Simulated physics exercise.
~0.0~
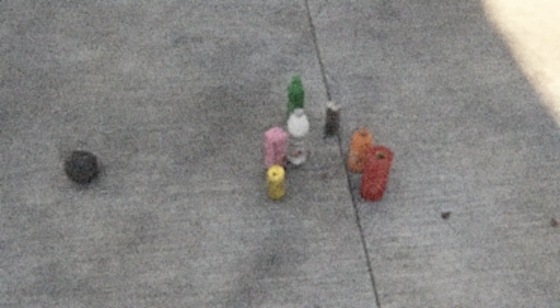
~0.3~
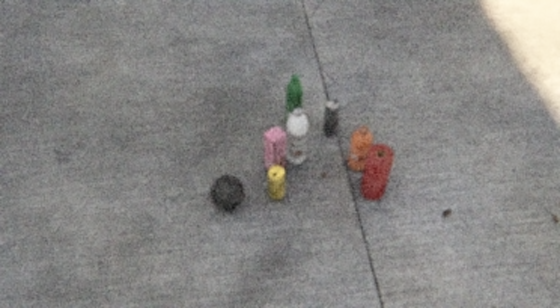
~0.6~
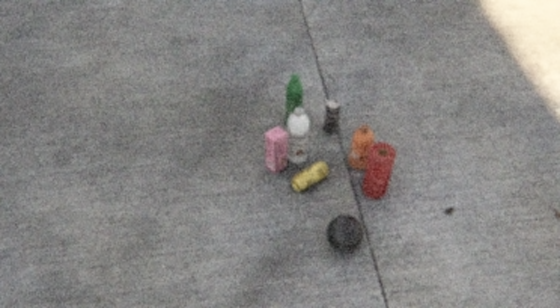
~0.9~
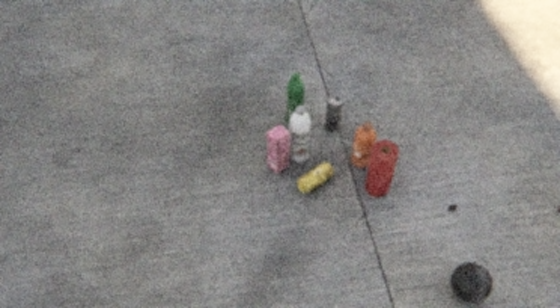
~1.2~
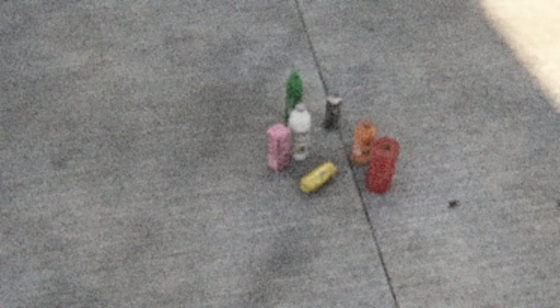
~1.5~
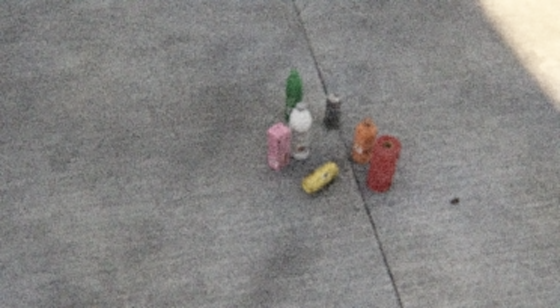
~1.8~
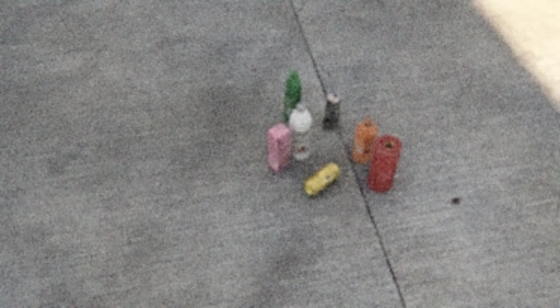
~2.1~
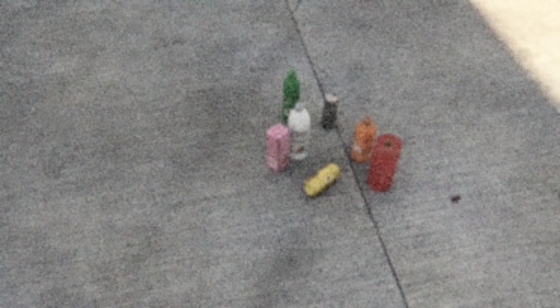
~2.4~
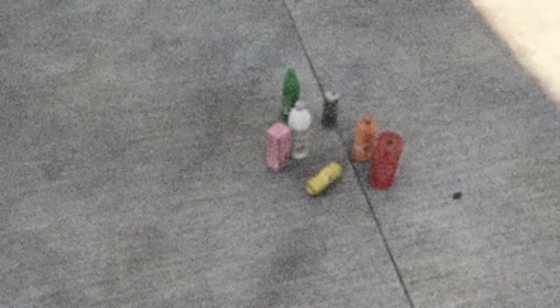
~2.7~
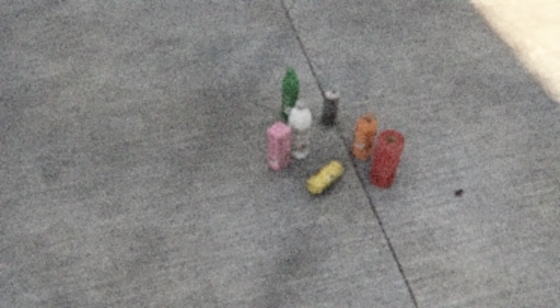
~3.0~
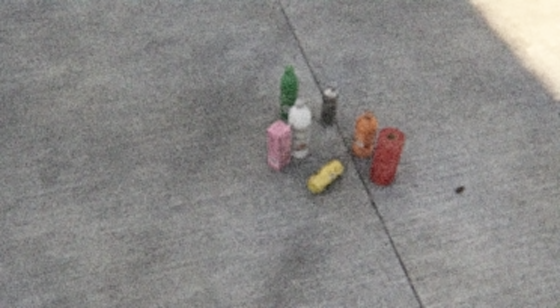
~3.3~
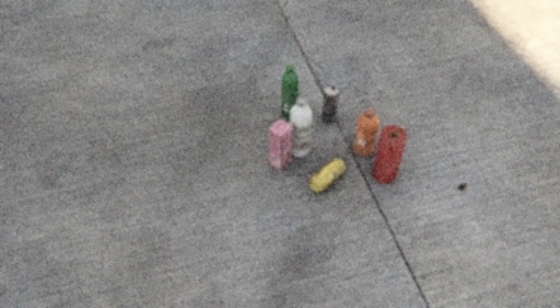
A cluster of seven bottles, cans and similar items stood on grey concrete as a black ball rolled in from the left, knocked over the yellow can in front, and rolled away to the lower right, leaving the others standing.
